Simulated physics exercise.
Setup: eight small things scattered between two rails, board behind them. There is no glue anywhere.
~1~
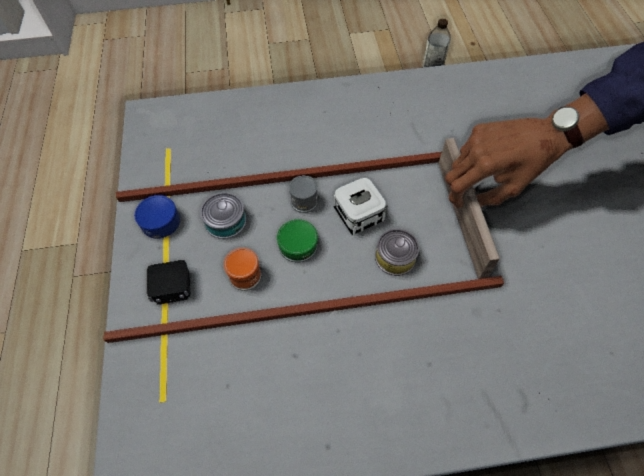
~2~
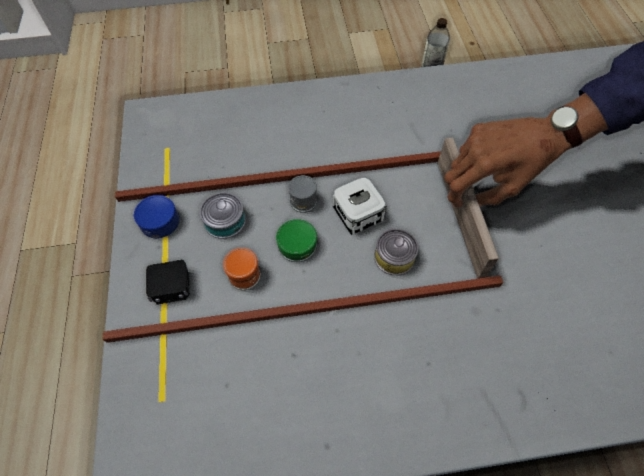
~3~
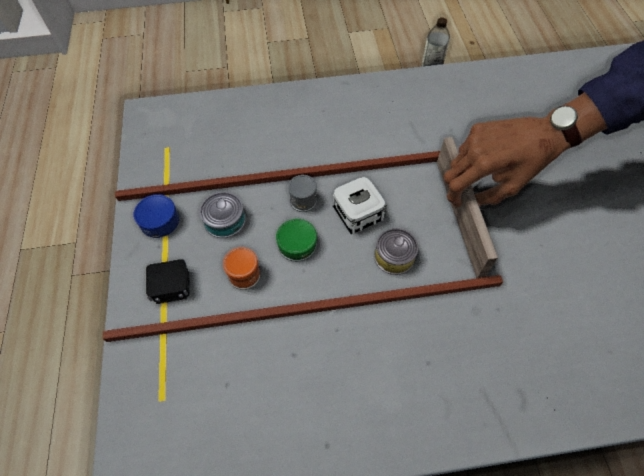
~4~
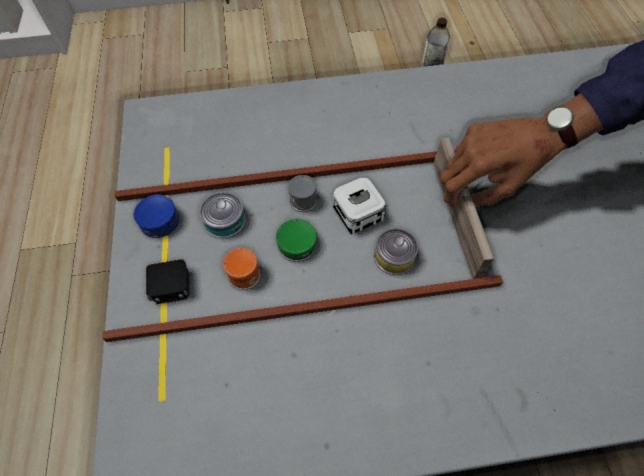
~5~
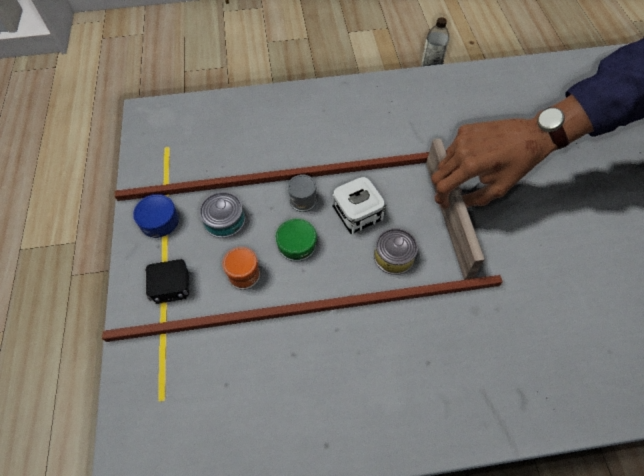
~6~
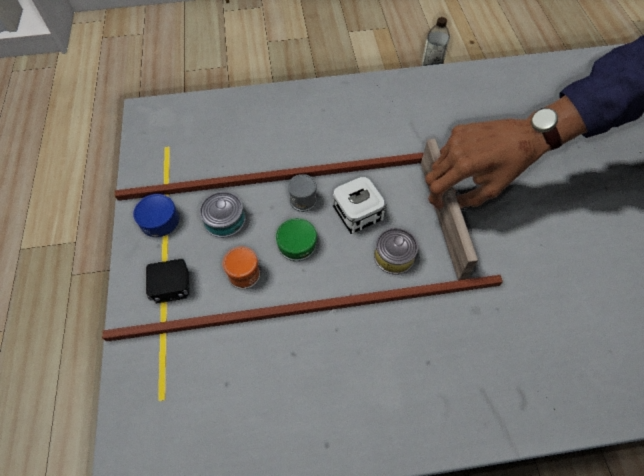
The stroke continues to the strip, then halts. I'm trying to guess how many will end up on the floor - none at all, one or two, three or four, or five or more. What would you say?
I'd say three or four.
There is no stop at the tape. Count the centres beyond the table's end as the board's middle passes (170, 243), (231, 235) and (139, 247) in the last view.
Taking the three positions in turn, the counts come to 3, 0 and 6.
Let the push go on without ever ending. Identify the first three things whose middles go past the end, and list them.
It goes the blue tub, followed by the black case, and then the turquoise tin.
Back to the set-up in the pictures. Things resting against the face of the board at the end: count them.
In contact: 2.
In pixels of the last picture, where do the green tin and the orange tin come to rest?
Around (120, 264), then around (103, 312).
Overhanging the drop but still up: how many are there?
My count gives 3.
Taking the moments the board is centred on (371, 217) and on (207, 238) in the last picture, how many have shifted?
Moved so far: 2, then 8.
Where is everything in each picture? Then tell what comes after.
The first picture shows blue tub (158, 217); black case (170, 283); turquoise tin (224, 216); board (466, 206); tape (166, 256).
The second picture shows black case (169, 283); grey tin (303, 194).
The third picture shows turquoise tin (223, 215); green tin (297, 240).
The fourth picture shows blue tub (157, 216); board (461, 206).
The fifth picture shows black case (169, 282); orange tin (242, 269).
The sixth picture shows blue tub (157, 216); black case (169, 282); turquoise tin (223, 214); board (446, 207); tape (165, 255).
Soon after, none off yet; blue tub at rest near (157, 216); black case at rest near (169, 282); turquoise tin at rest near (223, 214).
After that, none off yet; blue tub displaced a little near (136, 220); black case at rest near (168, 282); turquoise tin displaced about its own width near (174, 229).
In the end, the number that fall off is three or four; gone, turquoise tin, black case and blue tub.
